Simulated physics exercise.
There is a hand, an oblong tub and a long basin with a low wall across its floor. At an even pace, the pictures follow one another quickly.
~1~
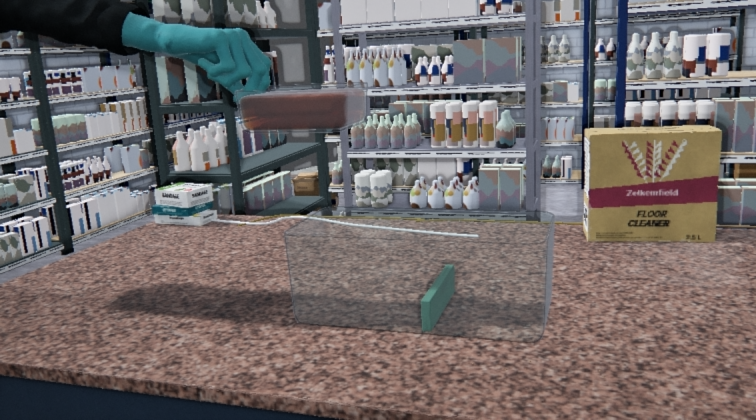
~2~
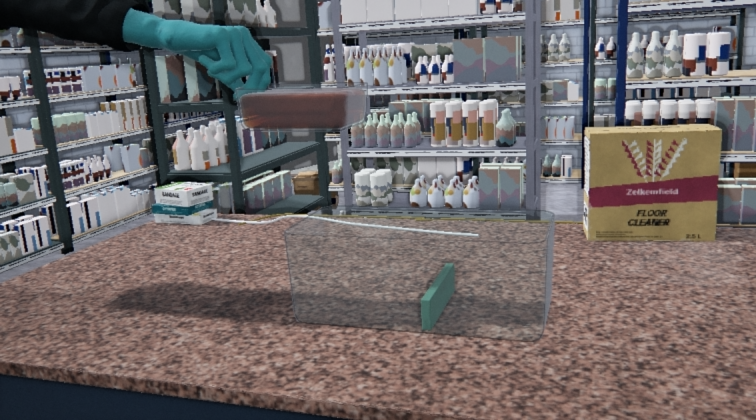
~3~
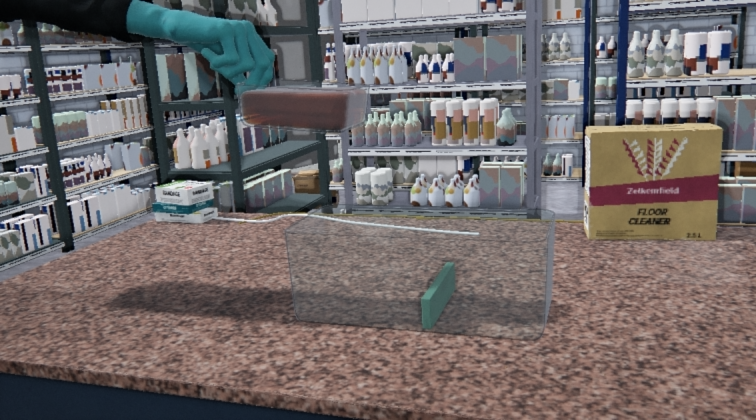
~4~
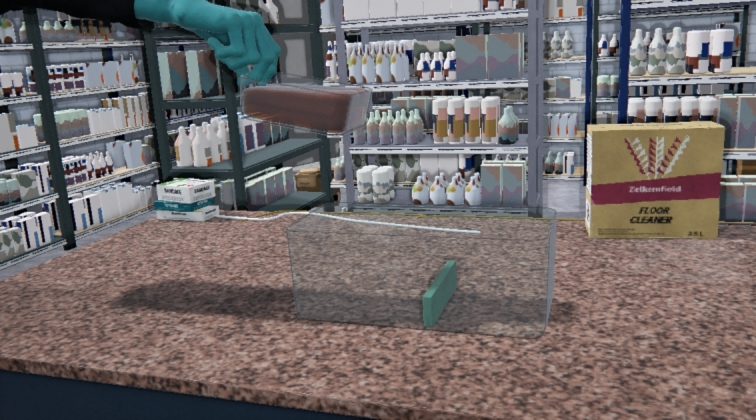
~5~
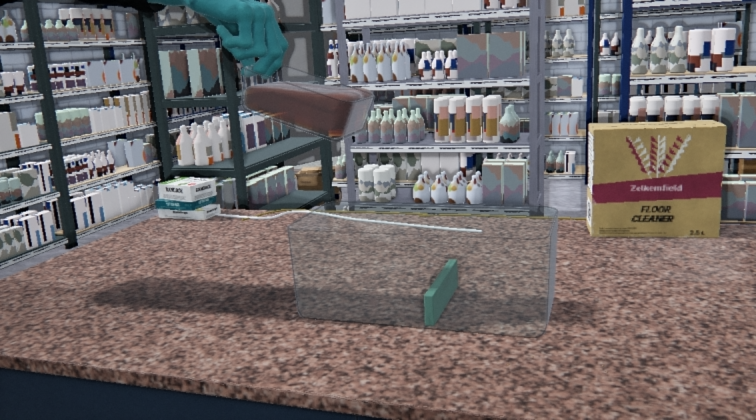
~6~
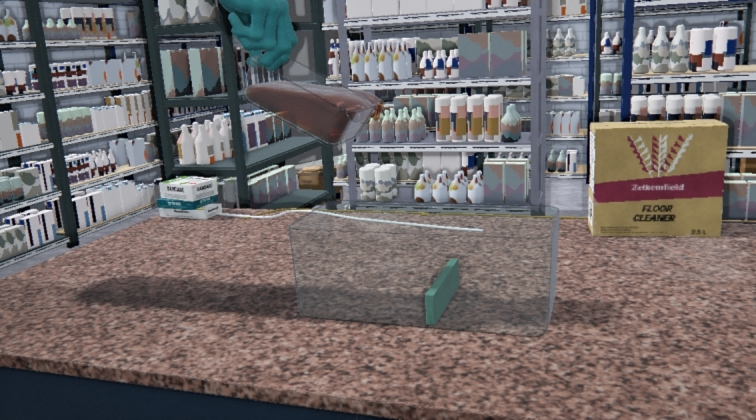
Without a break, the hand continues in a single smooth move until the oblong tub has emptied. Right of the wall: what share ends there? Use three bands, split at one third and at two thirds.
Under a third ends up there.
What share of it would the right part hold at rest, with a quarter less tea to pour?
Result: Around 5 per cent.
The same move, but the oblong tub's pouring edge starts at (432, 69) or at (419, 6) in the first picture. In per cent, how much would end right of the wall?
In turn 80 % and 70 %.
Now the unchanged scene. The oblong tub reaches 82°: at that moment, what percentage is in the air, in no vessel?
About 45 per cent.
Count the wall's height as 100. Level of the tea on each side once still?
Once still, it is 50 % on the left and 10 % on the right.
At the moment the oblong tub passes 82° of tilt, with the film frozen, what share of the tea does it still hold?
Near 10 percent is still in there.
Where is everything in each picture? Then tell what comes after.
The first picture shows tilt 0°; pouring edge (357, 86); surface from (255, 95) to (357, 92); the long basin's rim runs from (304, 221) to (550, 229); the wall's top is at (439, 283).
The second picture shows tilt 1°; pouring edge (357, 87); surface from (256, 94) to (357, 92).
The third picture shows tilt 5°; pouring edge (359, 89); surface from (257, 91) to (359, 91).
The fourth picture shows tilt 11°; pouring edge (362, 94); surface from (259, 88) to (362, 92).
The fifth picture shows tilt 19°; pouring edge (364, 101); surface from (261, 85) to (366, 95); 3 per cent is over the edge.
The sixth picture shows tilt 28°; pouring edge (365, 110); surface from (263, 84) to (360, 99); 9 per cent is over the edge.
A moment on, the oblong tub is tipped on its side and 11 per cent is still to pour, 39 is left of the wall and 7 right of it.
Next, the oblong tub is tipped on its side and 3 per cent is still to pour, 77 is left of the wall and 13 right of it.
Then the oblong tub is tipped on its side and 0 per cent is still to pour, 79 is left of the wall and 14 right of it.
Later the oblong tub is tipped on its side and 0 per cent is still to pour, 80 is left of the wall and 14 right of it.
Finally, 80 per cent lies left of the wall, 14 right of it and 5 outside.
